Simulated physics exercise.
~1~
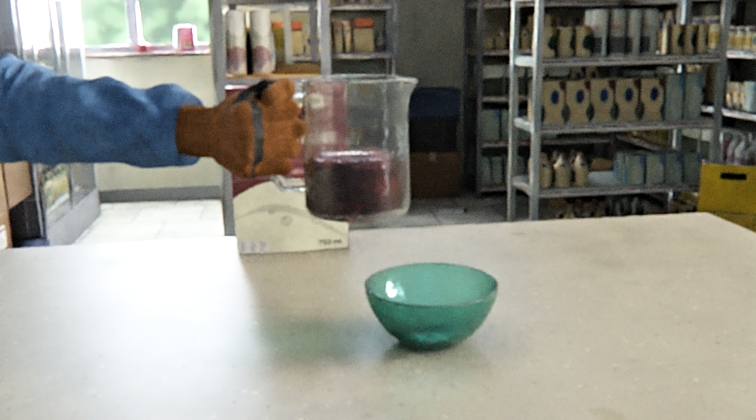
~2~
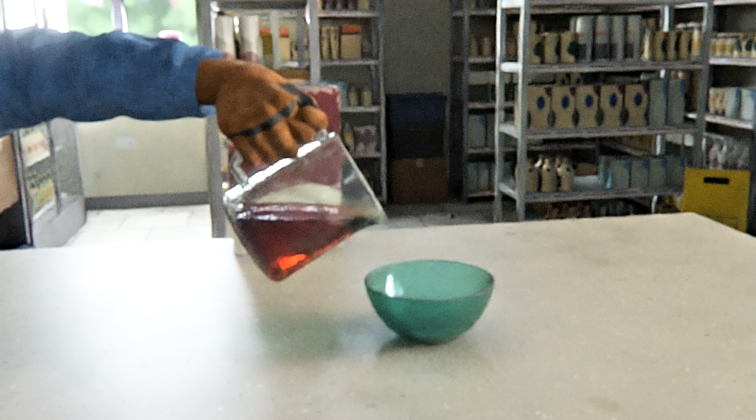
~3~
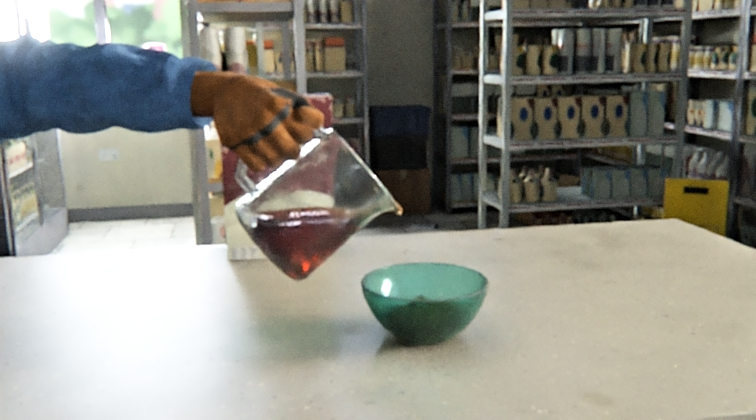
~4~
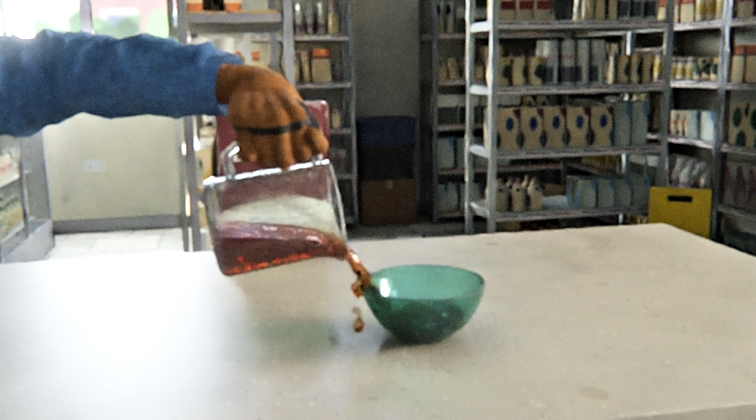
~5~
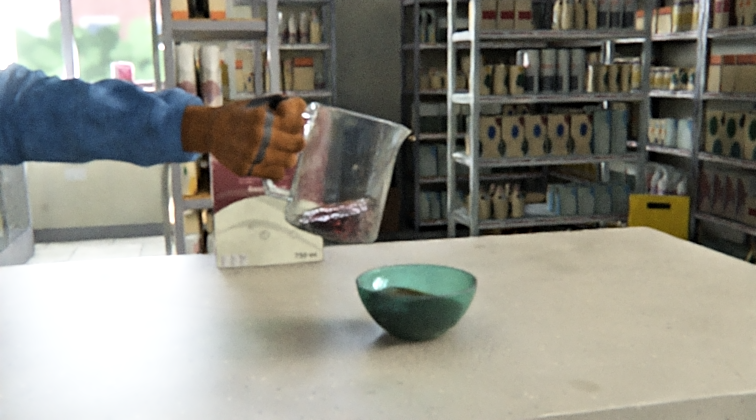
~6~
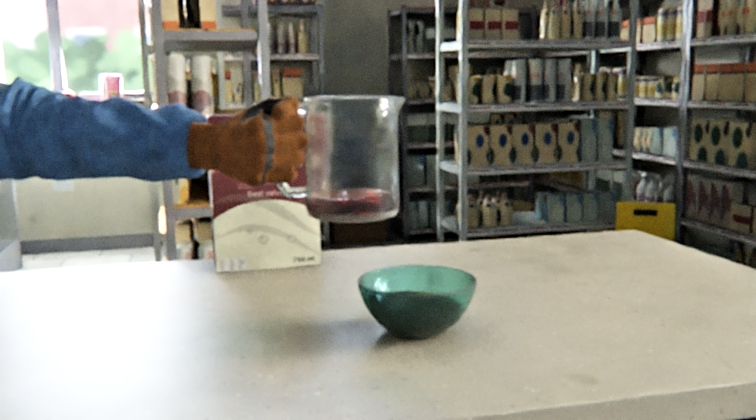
A gloved hand in a blue sleeve holds a clear pitcher of dark reddish tea at the left, above a pale worktop in a storeroom with stocked metal shelves behind, seen from the front as the view drifts slightly sideways. A green round bowl sits near the middle, with a box behind the pitcher. The hand tips the pitcher towards the bowl, eases it partly back, then tips it further, and tea runs from the lip at the bowl's left rim, some falling outside. Finally it turns the pitcher level, a little tea left inside, above the now darker bowl.
